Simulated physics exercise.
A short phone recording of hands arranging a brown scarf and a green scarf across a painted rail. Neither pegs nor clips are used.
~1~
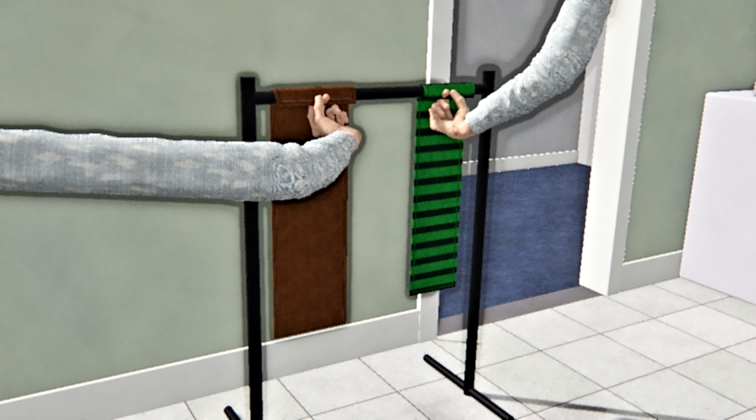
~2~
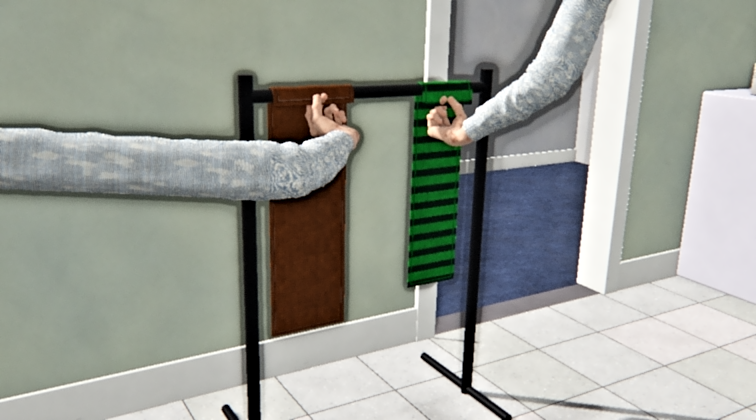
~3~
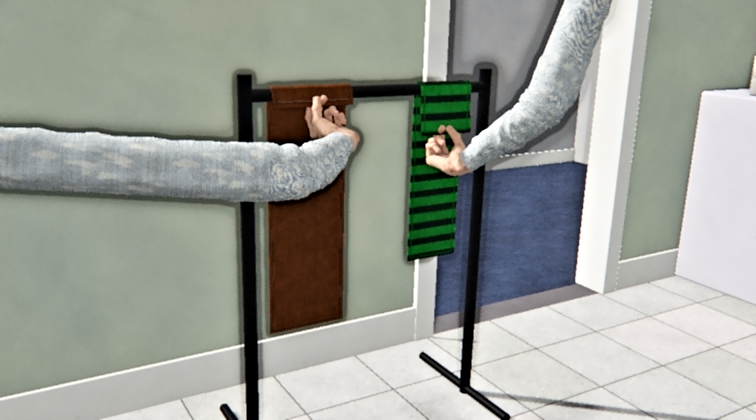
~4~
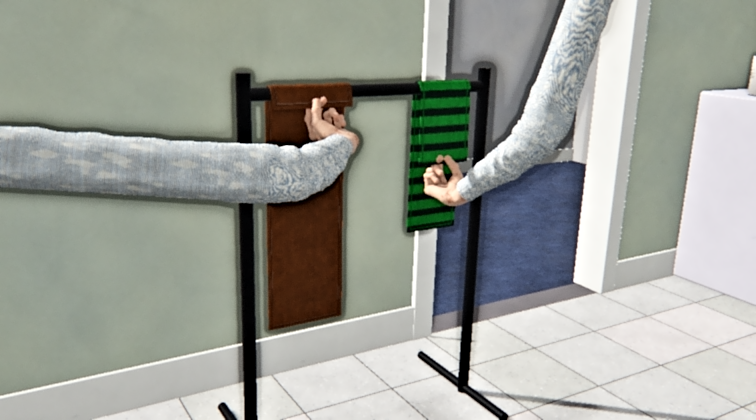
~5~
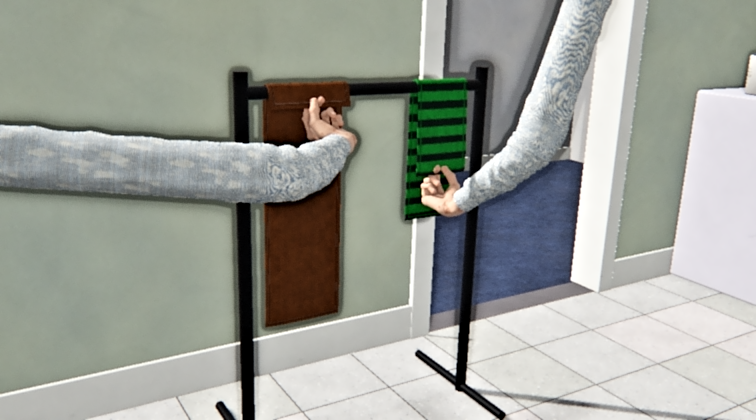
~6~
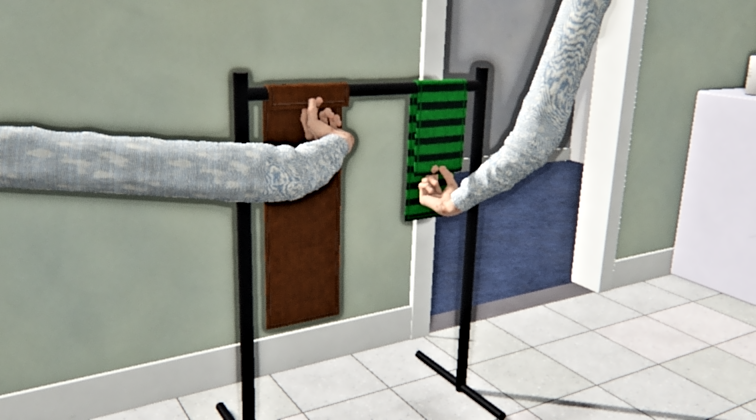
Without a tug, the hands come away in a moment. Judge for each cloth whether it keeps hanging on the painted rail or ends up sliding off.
The brown scarf slides off. The green scarf keeps hanging.
Then, 0.42 s past the final frame, brown scarf clear of the rail and dropping near (303, 358); green scarf unmoved.
Then, 0.72 s past the final frame, brown scarf in a heap on the floor; green scarf unmoved.
When it is over, brown scarf in a heap on the floor; green scarf unmoved. The brown scarf slips to the floor and the green scarf keeps its place.
